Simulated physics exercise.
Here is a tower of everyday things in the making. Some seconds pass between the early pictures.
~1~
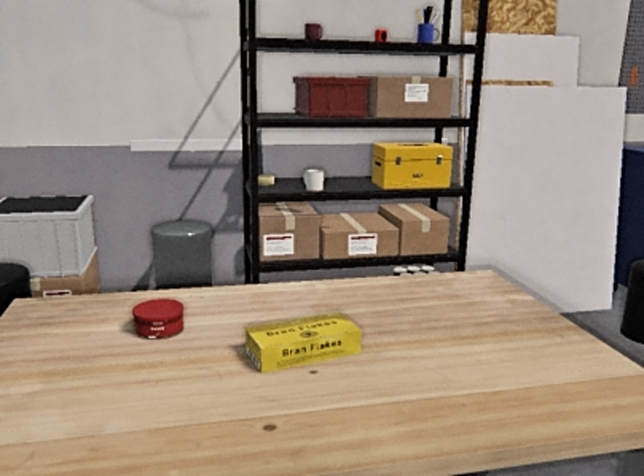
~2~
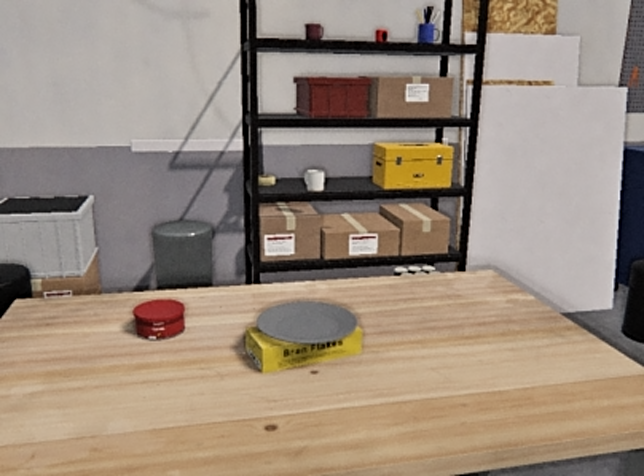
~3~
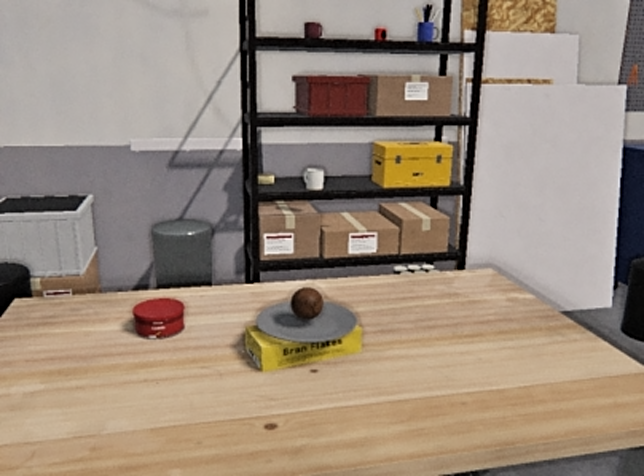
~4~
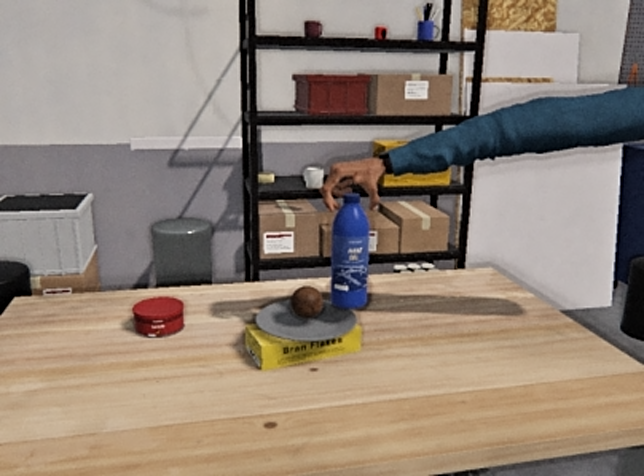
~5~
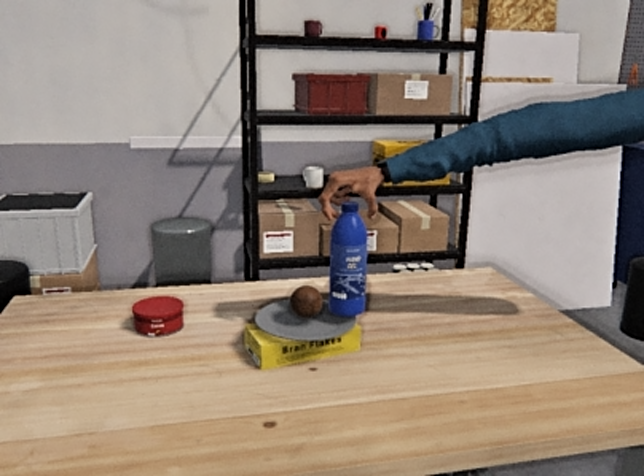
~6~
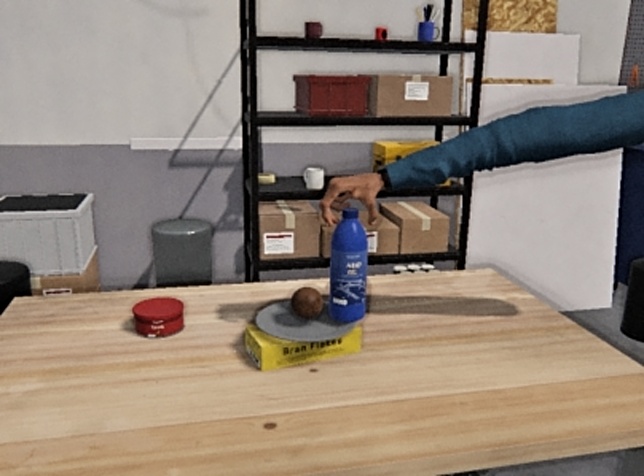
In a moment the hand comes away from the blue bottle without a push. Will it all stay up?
In the end the pile stays up.
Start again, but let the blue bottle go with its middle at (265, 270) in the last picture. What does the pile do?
Then it holds.
Then, 1.10 s on from there, no change.
Then, 2.00 s on from there, blue bottle resting near (349, 264).
In the end, all 5 unmoved. At the end, from the last picture's camera, blue bottle near (349, 264). The pile holds.
